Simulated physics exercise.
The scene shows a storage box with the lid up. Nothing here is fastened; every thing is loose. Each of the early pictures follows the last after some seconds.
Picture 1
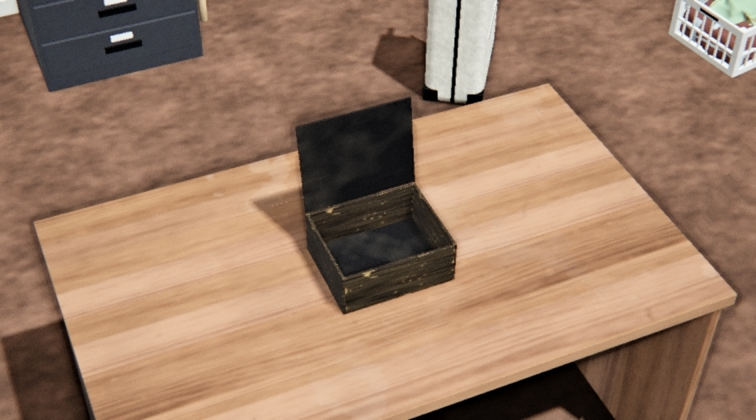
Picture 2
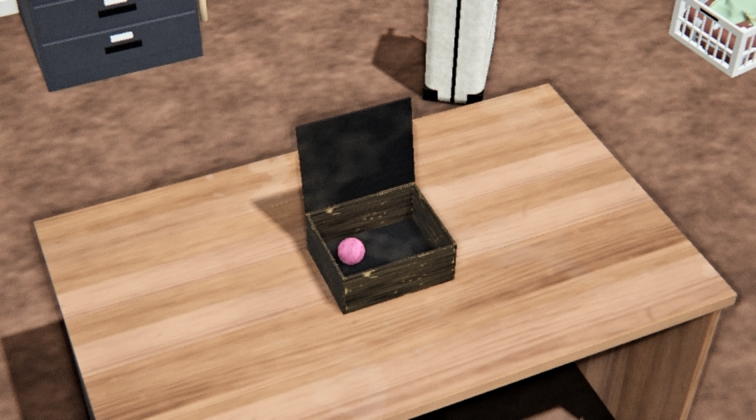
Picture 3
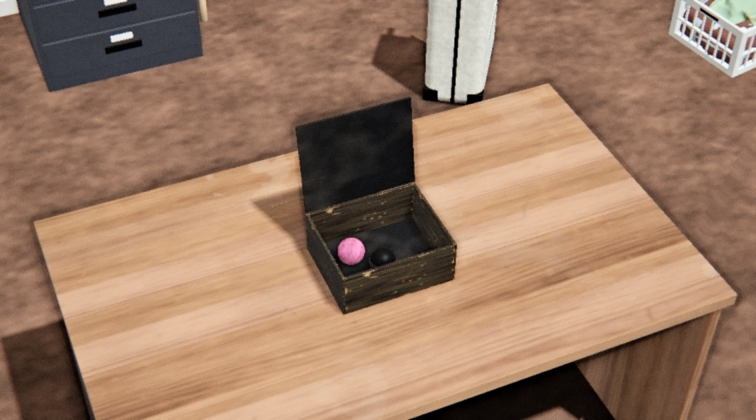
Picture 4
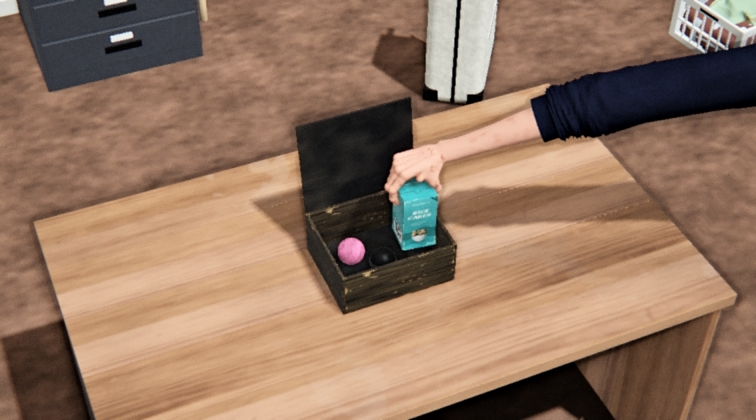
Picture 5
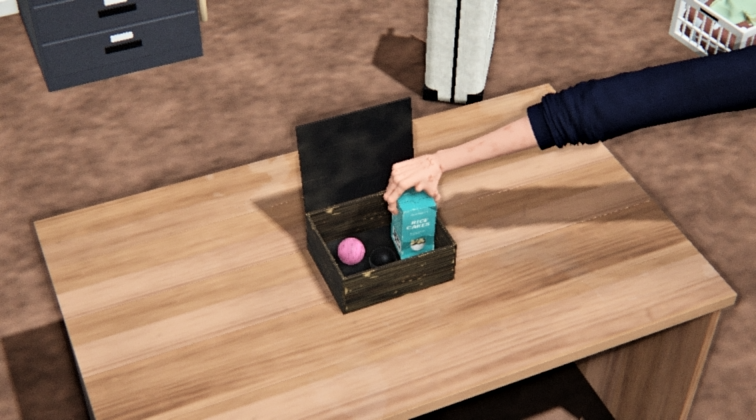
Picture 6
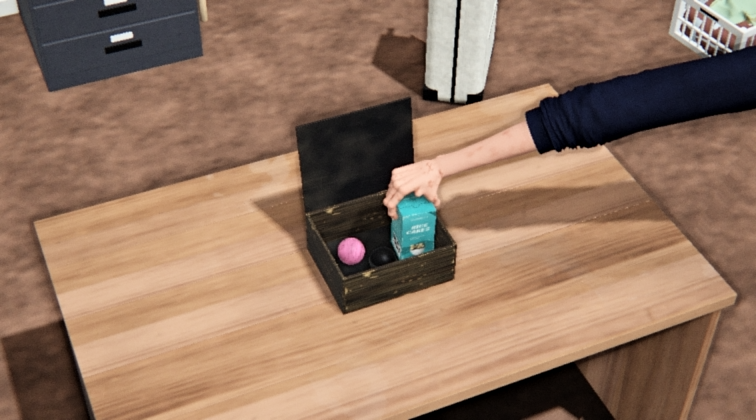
A pink ball, then a dark one appear in an open box, and a hand lowers in a turquoise carton.
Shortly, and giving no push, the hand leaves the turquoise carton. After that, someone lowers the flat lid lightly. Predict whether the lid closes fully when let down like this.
Prediction: The lid stays raised.
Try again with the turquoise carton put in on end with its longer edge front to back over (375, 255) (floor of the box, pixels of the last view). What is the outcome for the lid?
Then the lid comes down fully.
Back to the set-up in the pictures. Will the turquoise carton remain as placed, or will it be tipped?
Looking at the last picture, it is left as set.
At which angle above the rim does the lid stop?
Angle: About 18°.
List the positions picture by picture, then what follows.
In the first frame, the last thing is not in view yet.
In the second frame, the last thing is not in view yet.
In the third frame, the last thing is not in view yet.
The fourth frame shows on its way; turquoise carton (414, 212).
The fifth frame shows on its way; turquoise carton (413, 221).
The sixth frame shows put in, still held; turquoise carton (413, 226).
Then, 0.70 s on from there, turquoise carton shifted about its own width near (418, 245); black ball shifted about its own width; pink ball shifted a little.
Then, 1.60 s on from there, lid 60° above the rim; turquoise carton shifted about its own width near (419, 246); black ball shifted about its own width; pink ball shifted a little.
In the end, lid 18° above the rim; moved from the start, black ball and turquoise carton; pink ball unmoved. At the end, from the last picture's camera, turquoise carton near (419, 246).
